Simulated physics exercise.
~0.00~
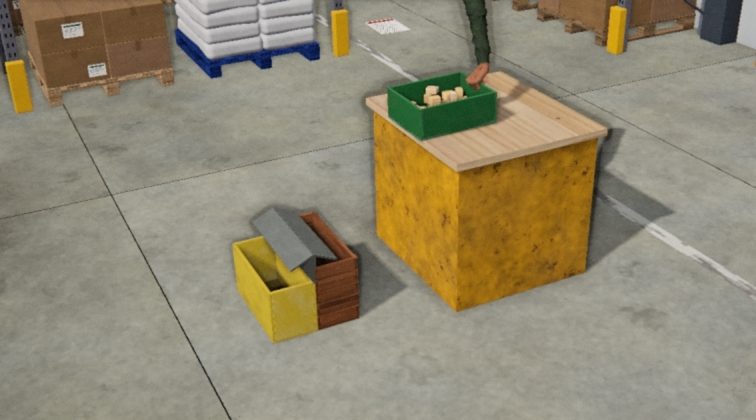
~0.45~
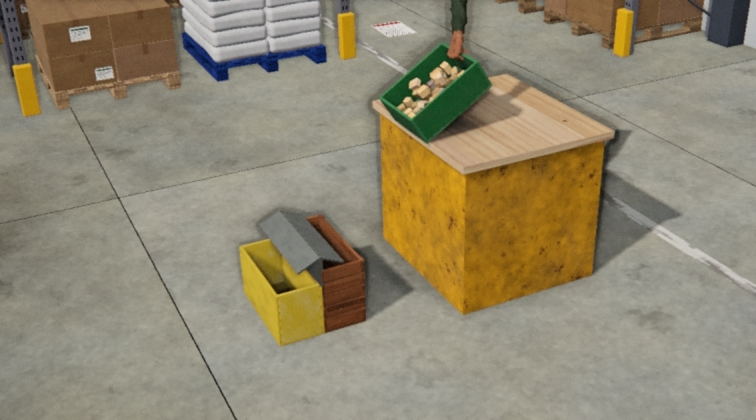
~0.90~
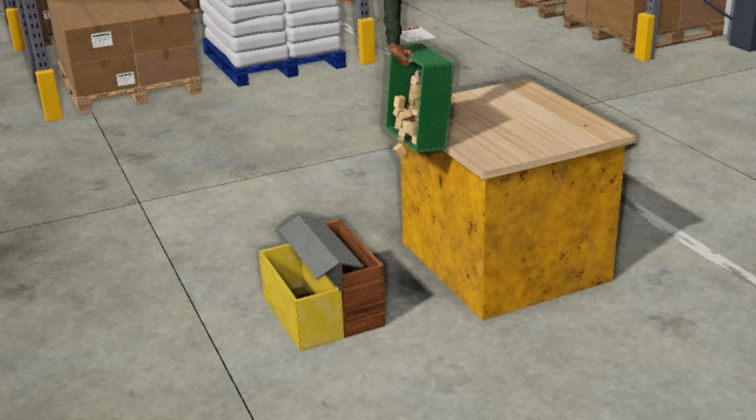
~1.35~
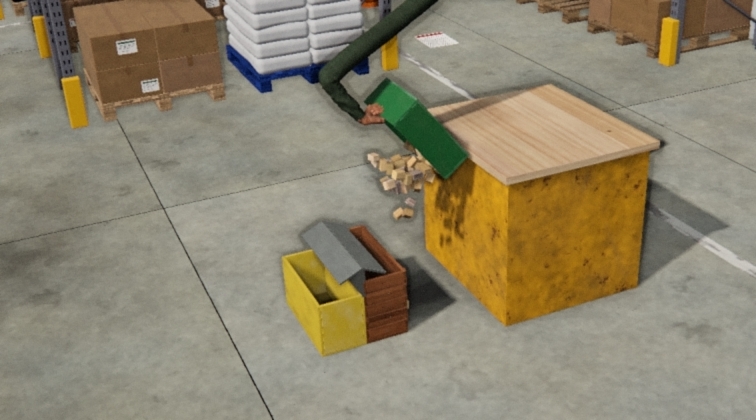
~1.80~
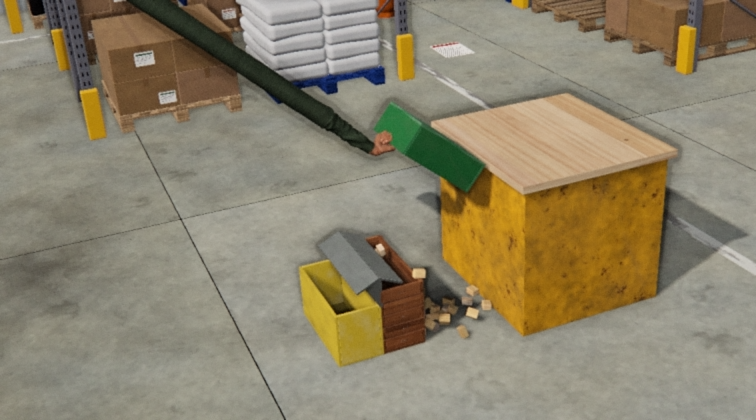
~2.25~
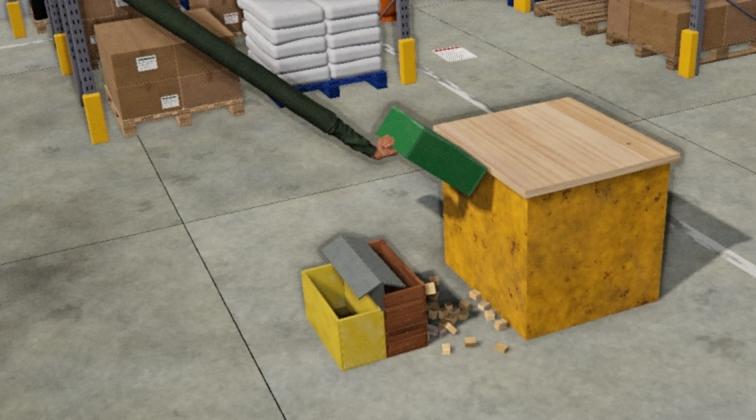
In a warehouse with stacked pallets behind, a green crate of small timber offcuts sits on a wood-topped yellow bench, with a yellow tote and a reddish wooden tub side by side on the floor under a grey roof-shaped splitter. A hand at the crate's back tips it up toward the left edge. The crate swings on past upright, and the offcuts spill out in a loose cluster. They drop toward the tub as the crate hangs upside down at a slant. A few reach the wooden tub, but most end up scattered on the floor between it and the bench.
